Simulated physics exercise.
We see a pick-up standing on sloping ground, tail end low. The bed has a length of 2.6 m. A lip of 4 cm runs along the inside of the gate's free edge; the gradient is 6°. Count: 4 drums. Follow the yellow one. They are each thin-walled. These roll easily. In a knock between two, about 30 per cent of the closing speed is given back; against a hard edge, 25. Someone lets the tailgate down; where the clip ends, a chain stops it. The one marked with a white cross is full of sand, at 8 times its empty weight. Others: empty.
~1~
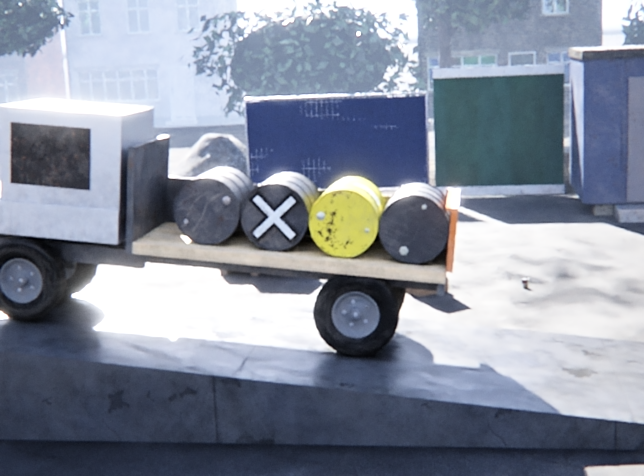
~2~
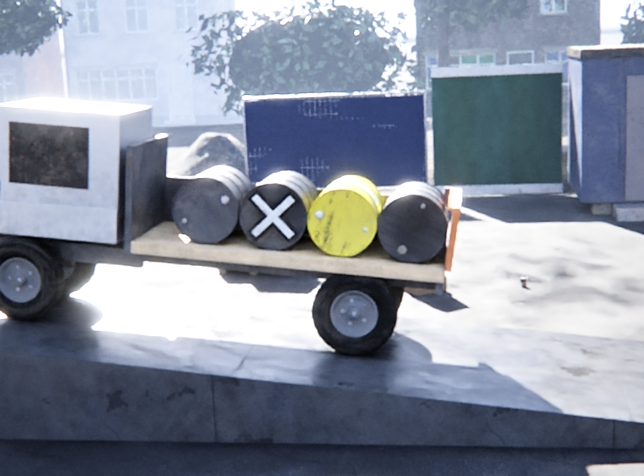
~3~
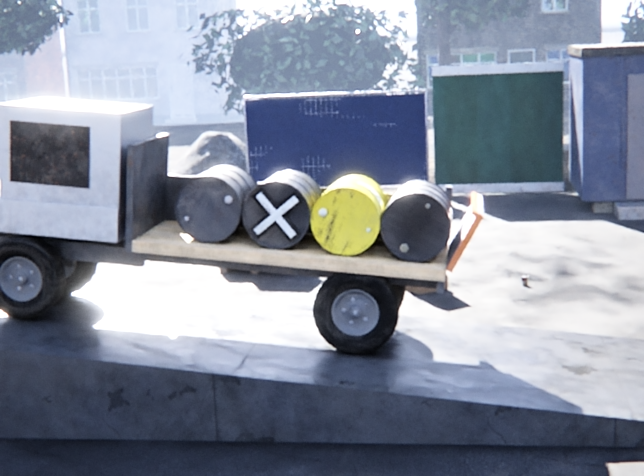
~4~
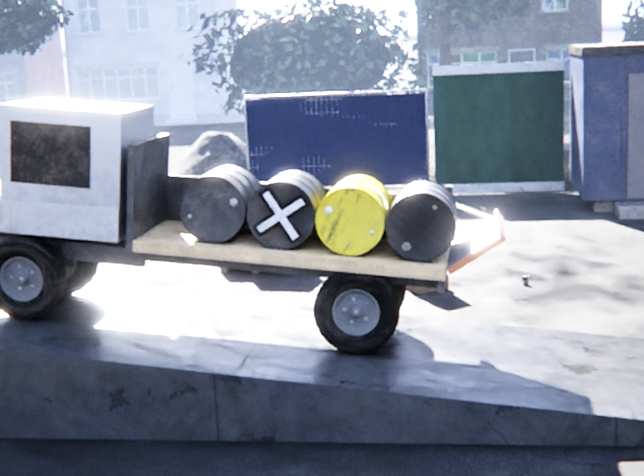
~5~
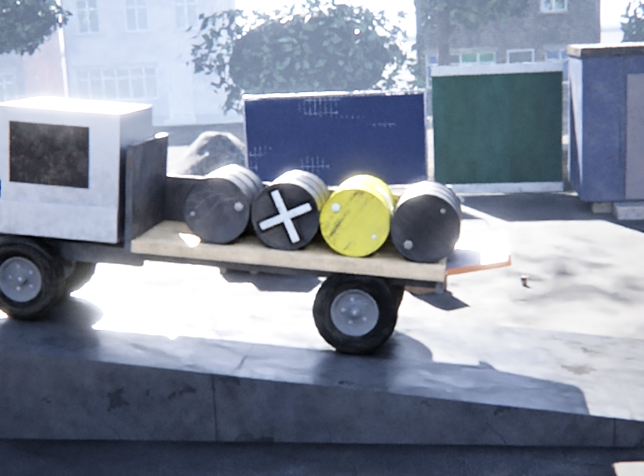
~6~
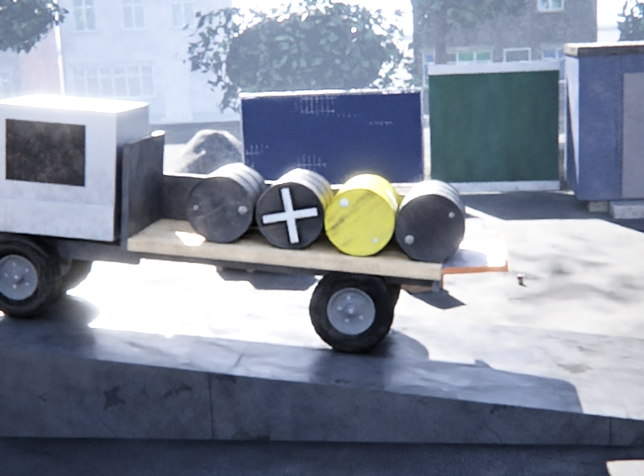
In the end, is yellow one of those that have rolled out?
Yellow drum: Falls off.
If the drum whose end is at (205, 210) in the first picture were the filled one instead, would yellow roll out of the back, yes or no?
In that scenario, yellow: It happens.
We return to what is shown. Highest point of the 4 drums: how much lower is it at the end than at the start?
15 cm.
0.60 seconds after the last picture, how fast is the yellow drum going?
It's travelling at about 0.6 m/s.
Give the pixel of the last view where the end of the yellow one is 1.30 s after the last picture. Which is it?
(445, 229), more or less.
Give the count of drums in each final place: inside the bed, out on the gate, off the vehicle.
Tally: 1; 1; 2.
Then, 0.60 s past the sixth picture, yellow is on the bed, 40 cm short of the hinge, rolling right; 0 gone off the back.
Then, 1.30 s past the sixth picture, yellow is on the gate, 5 cm past the hinge, rolling right; 1 gone off the back.
Then, 2.20 s past the sixth picture, yellow is dropping off the gate; 2 gone off the back.
Finally (5.30 s after the last picture), yellow is off the vehicle; 2 gone off the back.
